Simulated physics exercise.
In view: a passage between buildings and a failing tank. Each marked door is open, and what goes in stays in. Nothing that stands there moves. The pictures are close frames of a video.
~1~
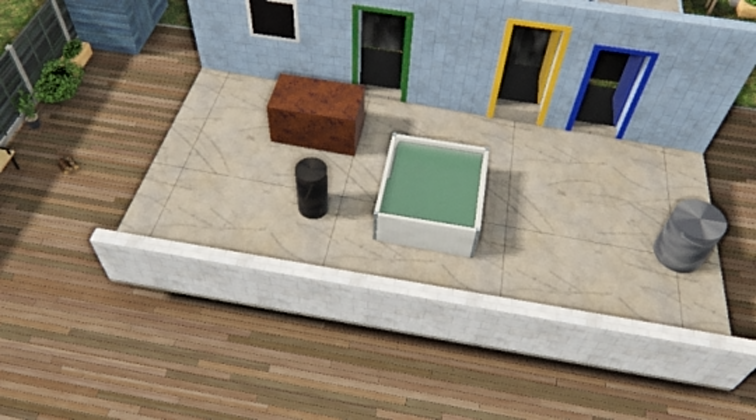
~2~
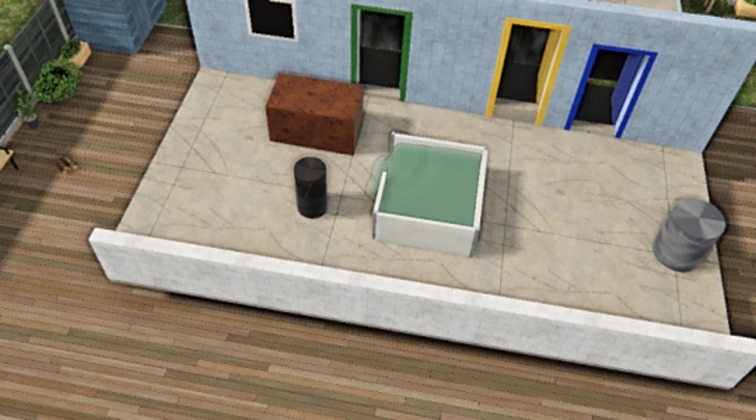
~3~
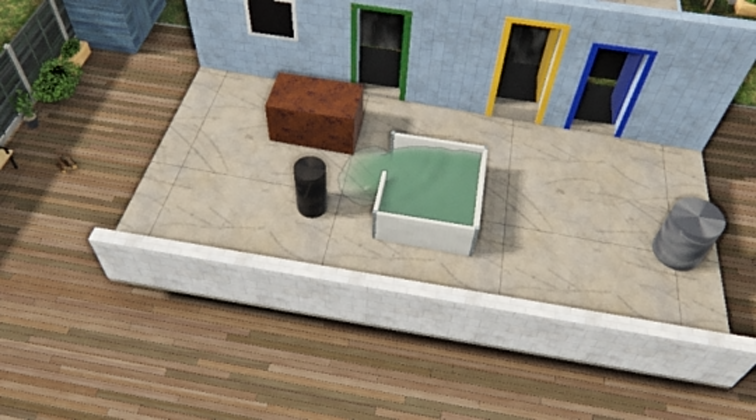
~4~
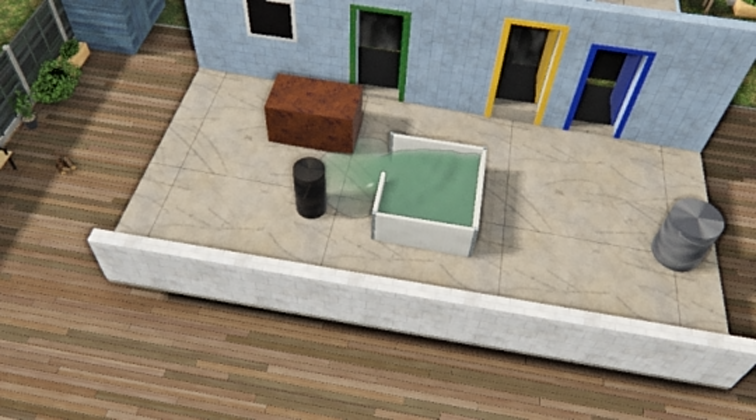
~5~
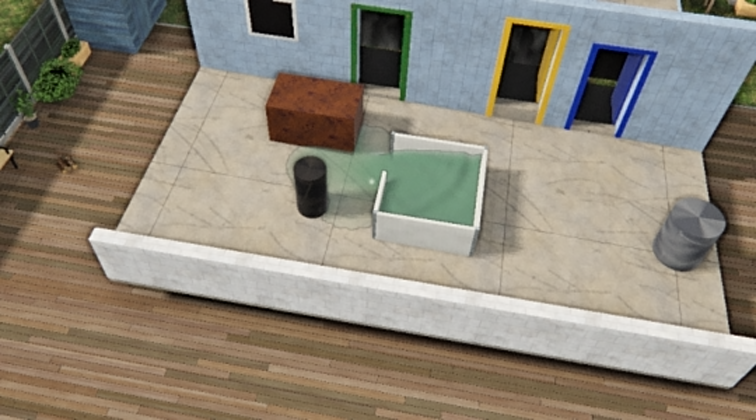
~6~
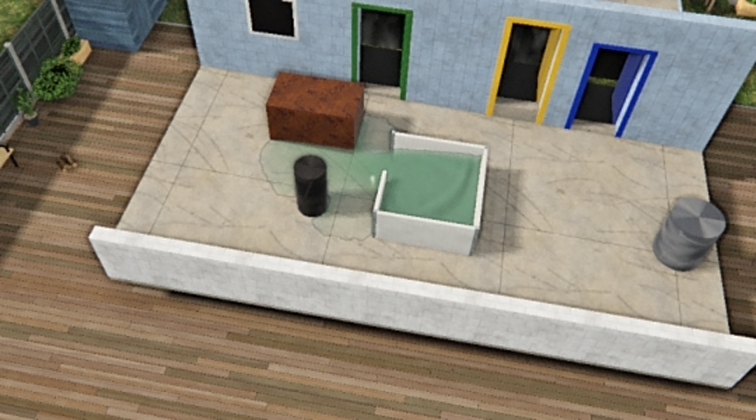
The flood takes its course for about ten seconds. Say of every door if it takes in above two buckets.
The blue door holds within the limit; the green door floods; the yellow door holds within the limit.
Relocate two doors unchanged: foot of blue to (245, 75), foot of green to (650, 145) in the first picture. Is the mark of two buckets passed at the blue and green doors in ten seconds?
Then: The blue door takes less, the green door keeps below it.
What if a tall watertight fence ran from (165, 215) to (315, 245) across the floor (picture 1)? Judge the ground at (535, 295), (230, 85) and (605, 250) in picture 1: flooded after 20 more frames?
As listed: Clear, free of water, free of water.
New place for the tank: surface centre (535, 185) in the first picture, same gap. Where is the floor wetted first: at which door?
That is the green-painted one.
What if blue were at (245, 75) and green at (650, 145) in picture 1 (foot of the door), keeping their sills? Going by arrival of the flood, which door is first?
That is the yellow-painted one.
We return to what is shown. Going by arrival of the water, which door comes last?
I say the blue one.
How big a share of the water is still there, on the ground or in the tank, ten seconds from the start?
About 54 per cent.
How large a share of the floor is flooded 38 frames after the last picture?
Some 50 per cent.
A moment on, water covers 20 % of the floor; the blue door not reached, the green door wet at the sill, nothing in, the yellow door not reached.
Next, water covers 25 % of the floor; the blue door not reached, the green door over two buckets in, the yellow door not reached.
Then, water covers 35 % of the floor; the blue door wet at the sill, nothing in, the green door over two buckets in, the yellow door wet at the sill, nothing in.
Later, water covers 50 % of the floor; the blue door wet at the sill, nothing in, the green door over two buckets in, the yellow door wet at the sill, nothing in.
In the end, water covers 55 % of the floor; the blue door wet at the sill, nothing in, the green door over two buckets in, the yellow door wet at the sill, nothing in.
